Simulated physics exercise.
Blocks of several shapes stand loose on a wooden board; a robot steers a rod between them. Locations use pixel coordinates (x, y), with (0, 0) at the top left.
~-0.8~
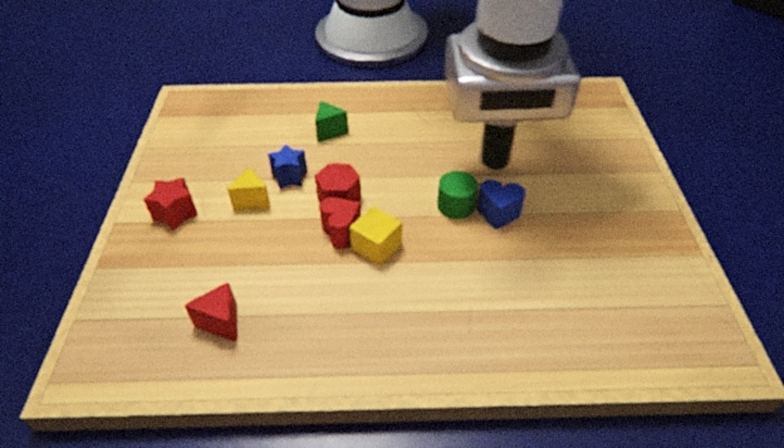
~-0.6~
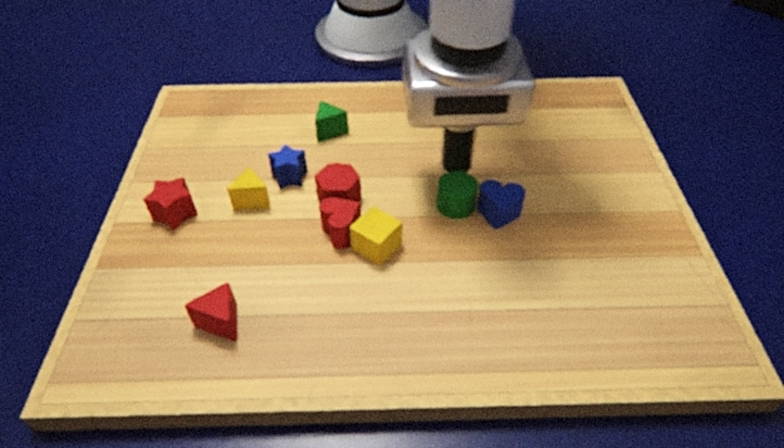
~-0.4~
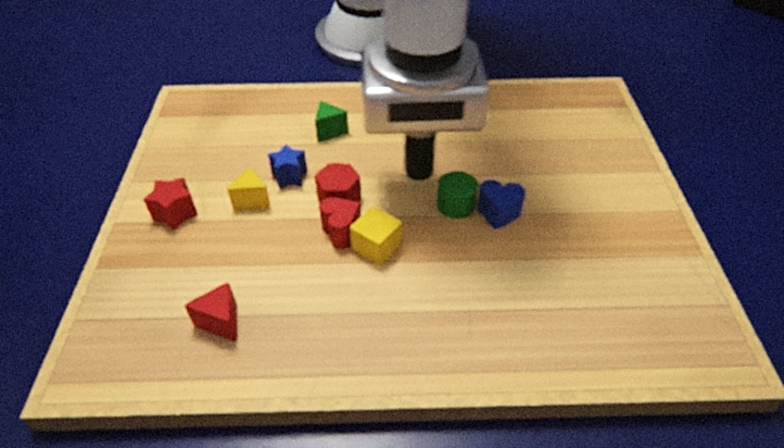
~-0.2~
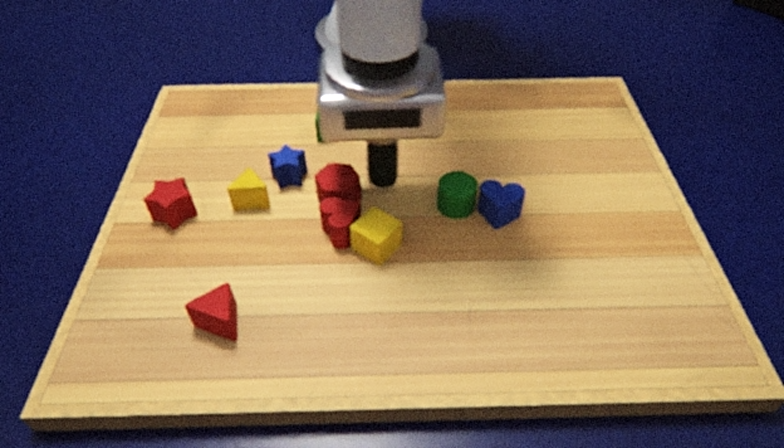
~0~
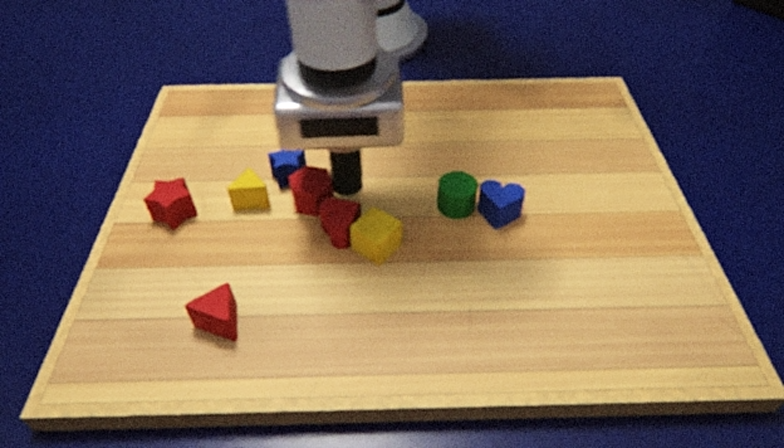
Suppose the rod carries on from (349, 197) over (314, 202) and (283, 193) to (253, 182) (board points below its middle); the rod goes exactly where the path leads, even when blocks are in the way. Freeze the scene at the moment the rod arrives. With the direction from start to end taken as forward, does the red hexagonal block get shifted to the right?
I expect not.
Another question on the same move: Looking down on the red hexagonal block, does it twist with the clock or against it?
It turns round anticlockwise.
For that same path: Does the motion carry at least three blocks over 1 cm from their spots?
Yes, that is how it ends up.
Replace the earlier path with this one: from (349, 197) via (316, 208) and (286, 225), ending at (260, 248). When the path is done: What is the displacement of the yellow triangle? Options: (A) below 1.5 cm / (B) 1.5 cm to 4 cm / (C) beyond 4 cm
It's B.
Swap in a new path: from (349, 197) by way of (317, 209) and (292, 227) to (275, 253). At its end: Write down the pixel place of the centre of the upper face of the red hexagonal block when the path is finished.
I'd guess (256, 193).
What follows on the original path. One third of the way, rod (312, 190); yellow triangle (239, 180), turned 25° clockwise; red hexagonal block (273, 184).
Two thirds of the way, rod (280, 180); yellow triangle (213, 182), turned 55° clockwise; blue star (283, 152); red hexagonal block (245, 185), turned 25° anticlockwise.
At the end, rod (250, 170); yellow triangle (203, 184), turned 45° clockwise; blue star (277, 148), turned 50° clockwise; red hexagonal block (236, 186), turned 45° anticlockwise; red heart block still.
